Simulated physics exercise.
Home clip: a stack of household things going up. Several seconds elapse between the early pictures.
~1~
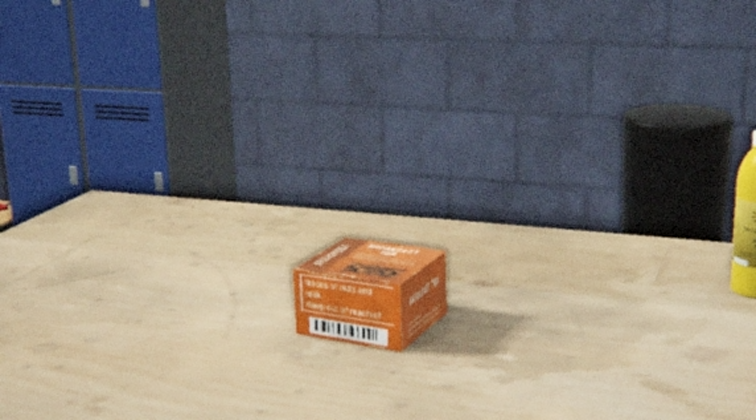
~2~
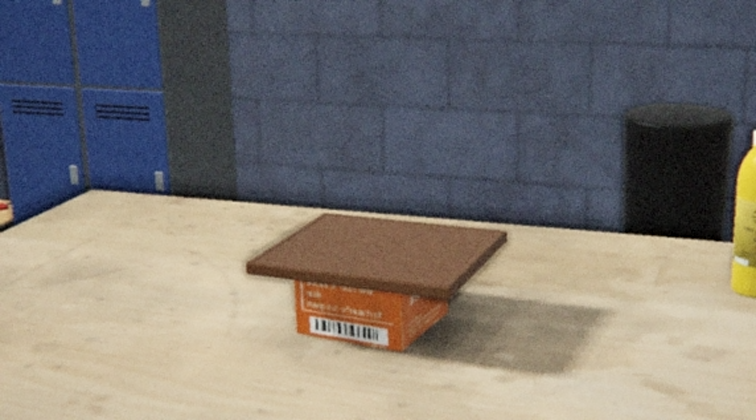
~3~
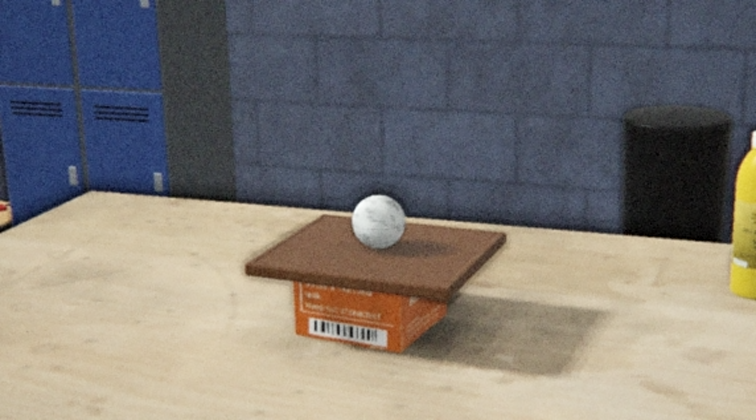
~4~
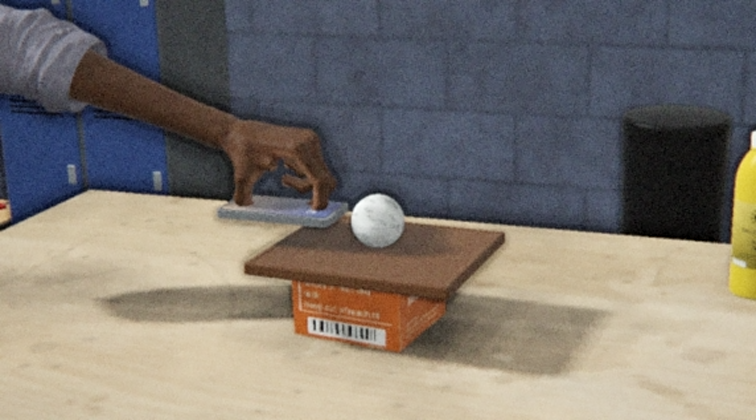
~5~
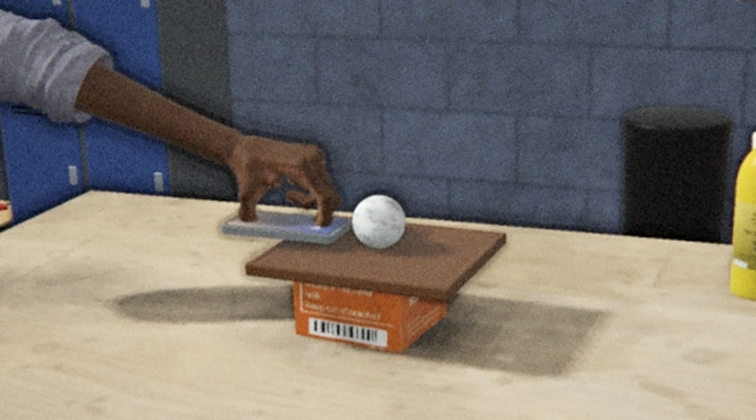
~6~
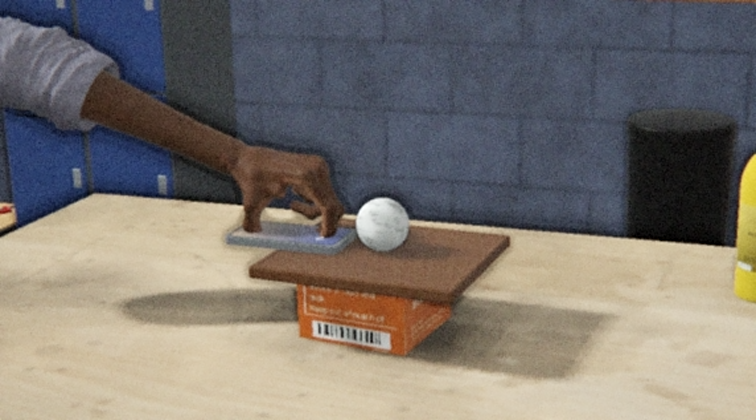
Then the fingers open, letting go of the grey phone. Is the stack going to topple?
No, it stays up.
Then, 0.70 s past the last view, nothing moves.
Then, 1.60 s past the last view, things are still on the move.
Then, 2.60 s past the last view, nothing moves.
Finally, all 5 still in place. Final places as the last picture's camera would see them, grey phone near (291, 238). The pile holds.
